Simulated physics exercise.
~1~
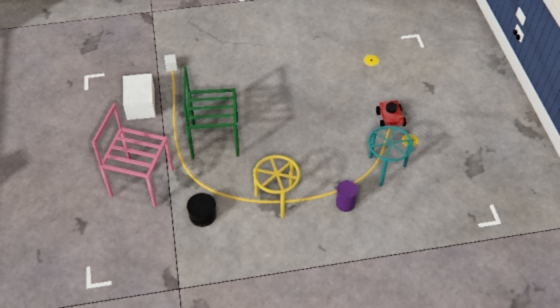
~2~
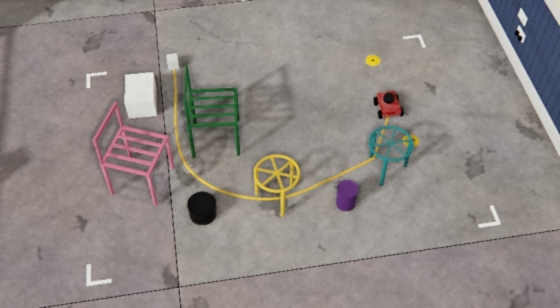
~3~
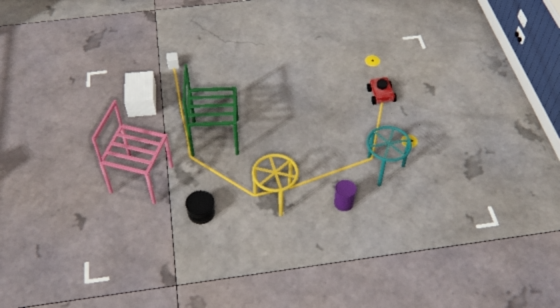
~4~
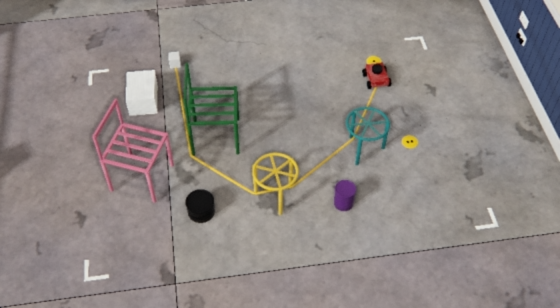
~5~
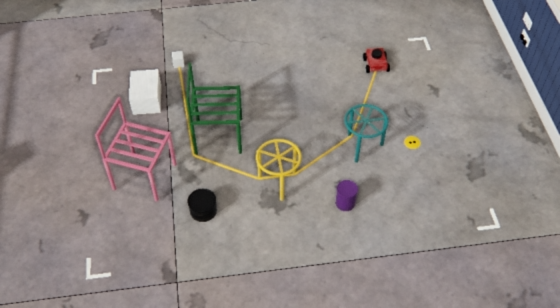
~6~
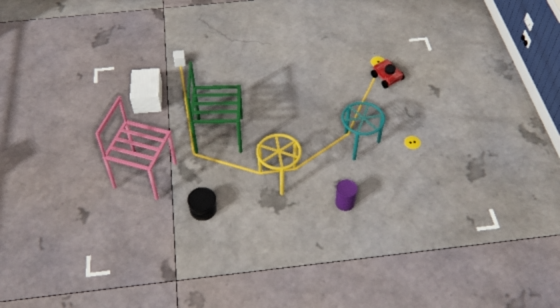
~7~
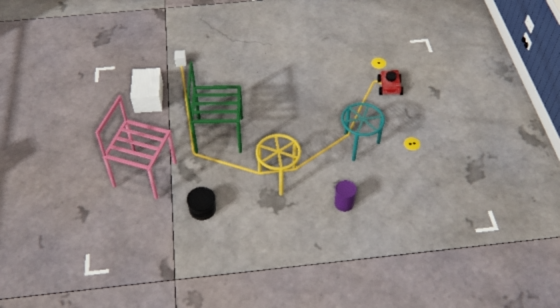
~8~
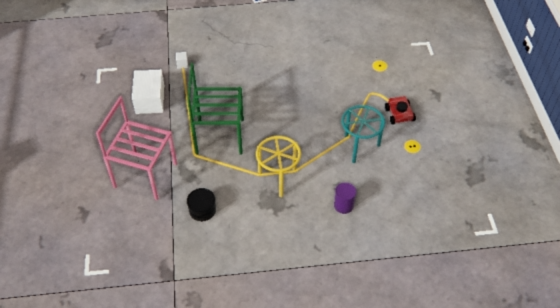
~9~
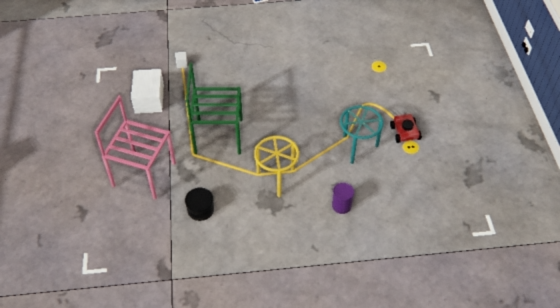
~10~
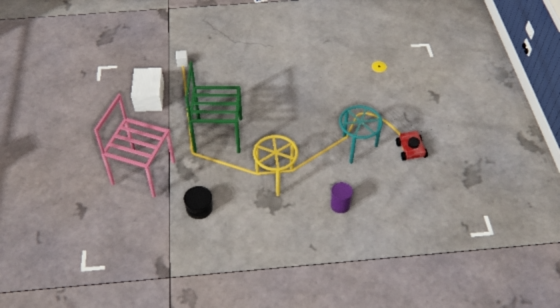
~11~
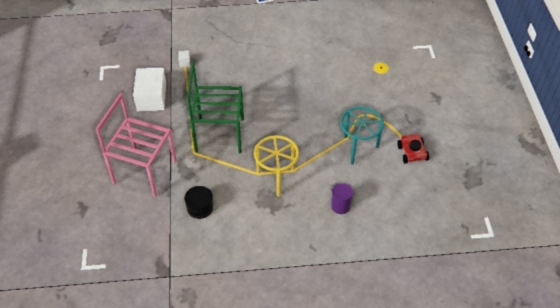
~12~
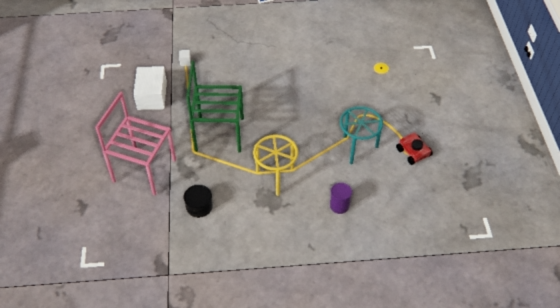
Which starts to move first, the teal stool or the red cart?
The red cart starts to move first. The teal stool only slides after the cart has driven up and the lead has pulled straight.
